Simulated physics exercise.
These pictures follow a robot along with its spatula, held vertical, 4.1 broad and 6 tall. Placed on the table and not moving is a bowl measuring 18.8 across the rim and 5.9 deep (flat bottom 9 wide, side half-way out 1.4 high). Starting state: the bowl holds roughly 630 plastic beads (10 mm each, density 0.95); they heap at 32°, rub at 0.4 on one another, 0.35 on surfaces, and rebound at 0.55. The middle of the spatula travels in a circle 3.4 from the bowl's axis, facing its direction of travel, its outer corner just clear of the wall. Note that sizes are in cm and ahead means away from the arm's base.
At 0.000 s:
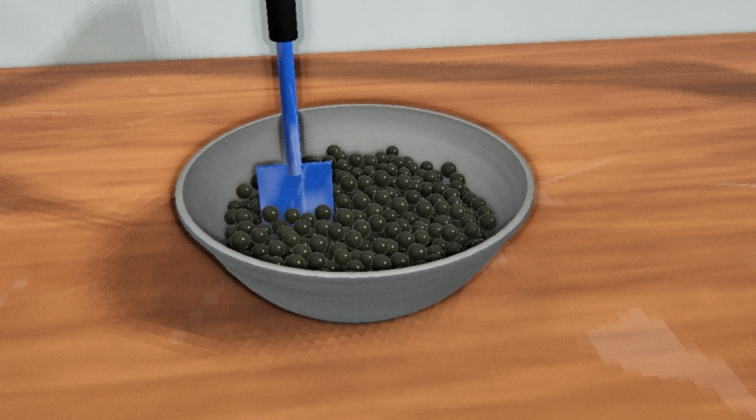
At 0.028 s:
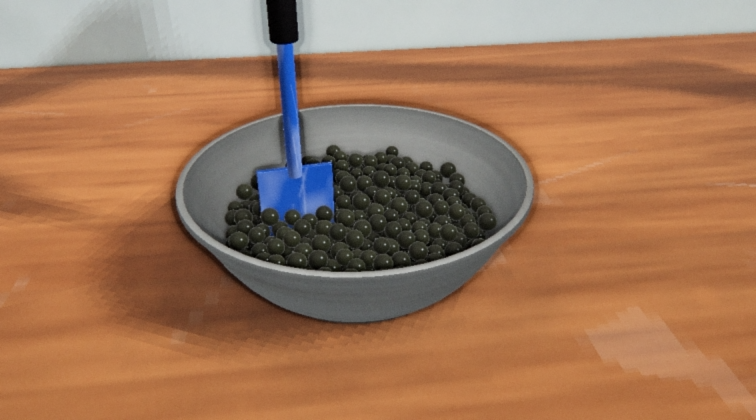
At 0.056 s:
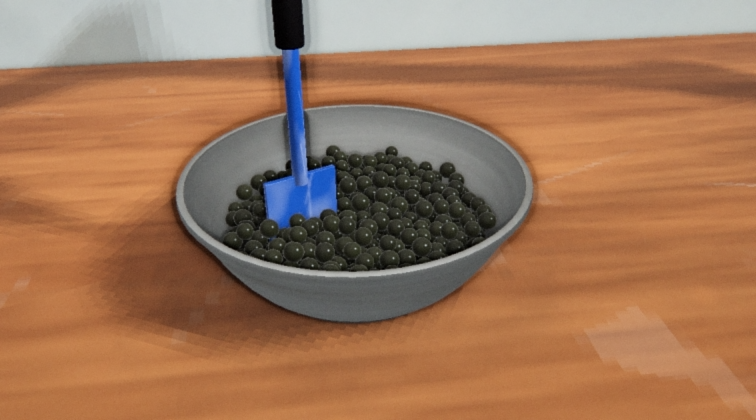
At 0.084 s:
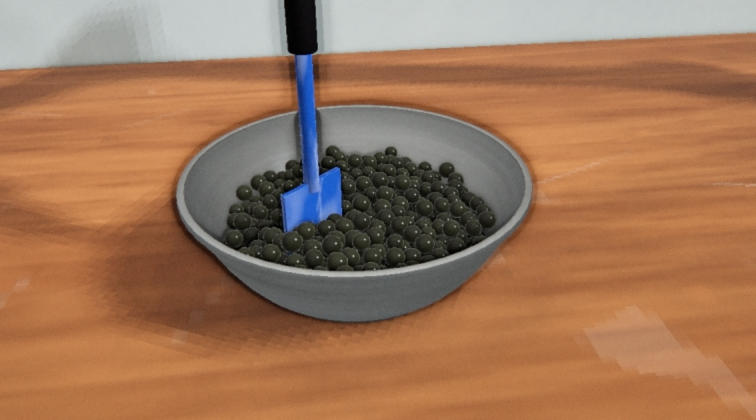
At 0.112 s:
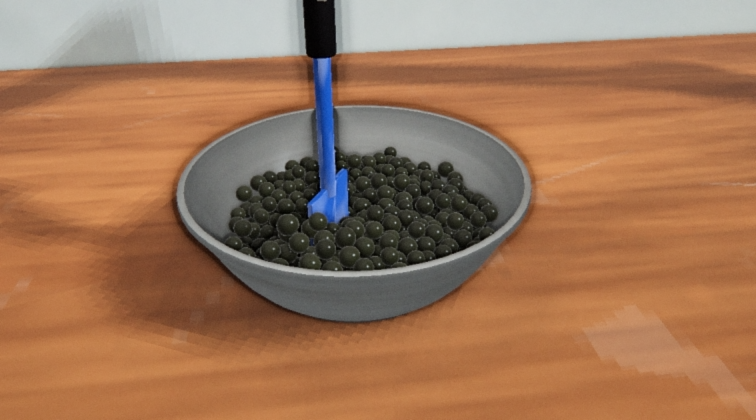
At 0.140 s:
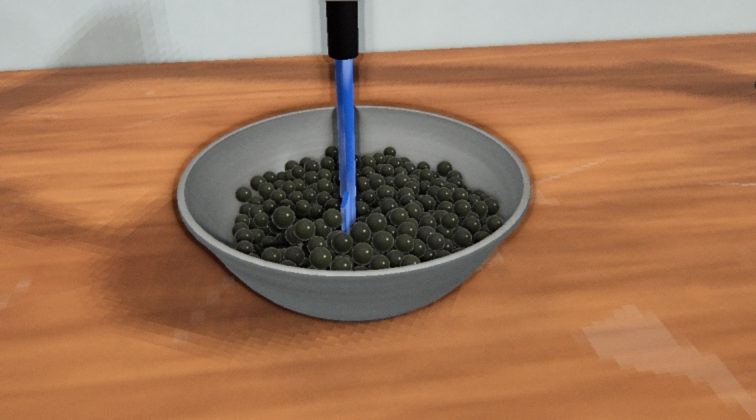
A gray bowl of dark beads sits still while a blue spatula turns and sweeps rightward through them.
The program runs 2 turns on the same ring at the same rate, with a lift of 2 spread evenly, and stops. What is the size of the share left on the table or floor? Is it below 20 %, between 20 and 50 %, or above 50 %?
Below 20 %.
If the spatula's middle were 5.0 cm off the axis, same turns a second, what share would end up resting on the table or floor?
Near 25 %.
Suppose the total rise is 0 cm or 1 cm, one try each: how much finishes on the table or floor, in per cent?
Trial one: Roughly 15 %; trial two: Roughly 10 %.
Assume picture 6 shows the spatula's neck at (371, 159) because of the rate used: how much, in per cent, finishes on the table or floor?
Roughly 15 percent of it.
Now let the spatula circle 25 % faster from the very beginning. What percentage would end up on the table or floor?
Then about 20 per cent.
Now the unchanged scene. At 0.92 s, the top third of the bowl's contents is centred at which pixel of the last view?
Close to pixel (400, 178).
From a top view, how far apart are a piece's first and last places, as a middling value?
Around 7 cm.
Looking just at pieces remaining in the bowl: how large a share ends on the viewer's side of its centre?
Estimate: Some 50 %.
After 0.53 s, 329° round, highest piece 8 above the table; 592 in the bowl, 27 on the table or floor, 8 in flight or on the tool.
After 0.92 s, 221° round, highest piece 6 above the table; 580 in the bowl, 46 on the table or floor, 1 in flight or on the tool.
After 1.31 s, 0° round, highest piece 6 above the table; 580 in the bowl, 47 on the table or floor.
After 2.01 s, 0° round, highest piece 6 above the table; 580 in the bowl, 47 on the table or floor.
At rest, 580 in the bowl, 47 on the table or floor. That is 7 % on the table or floor.
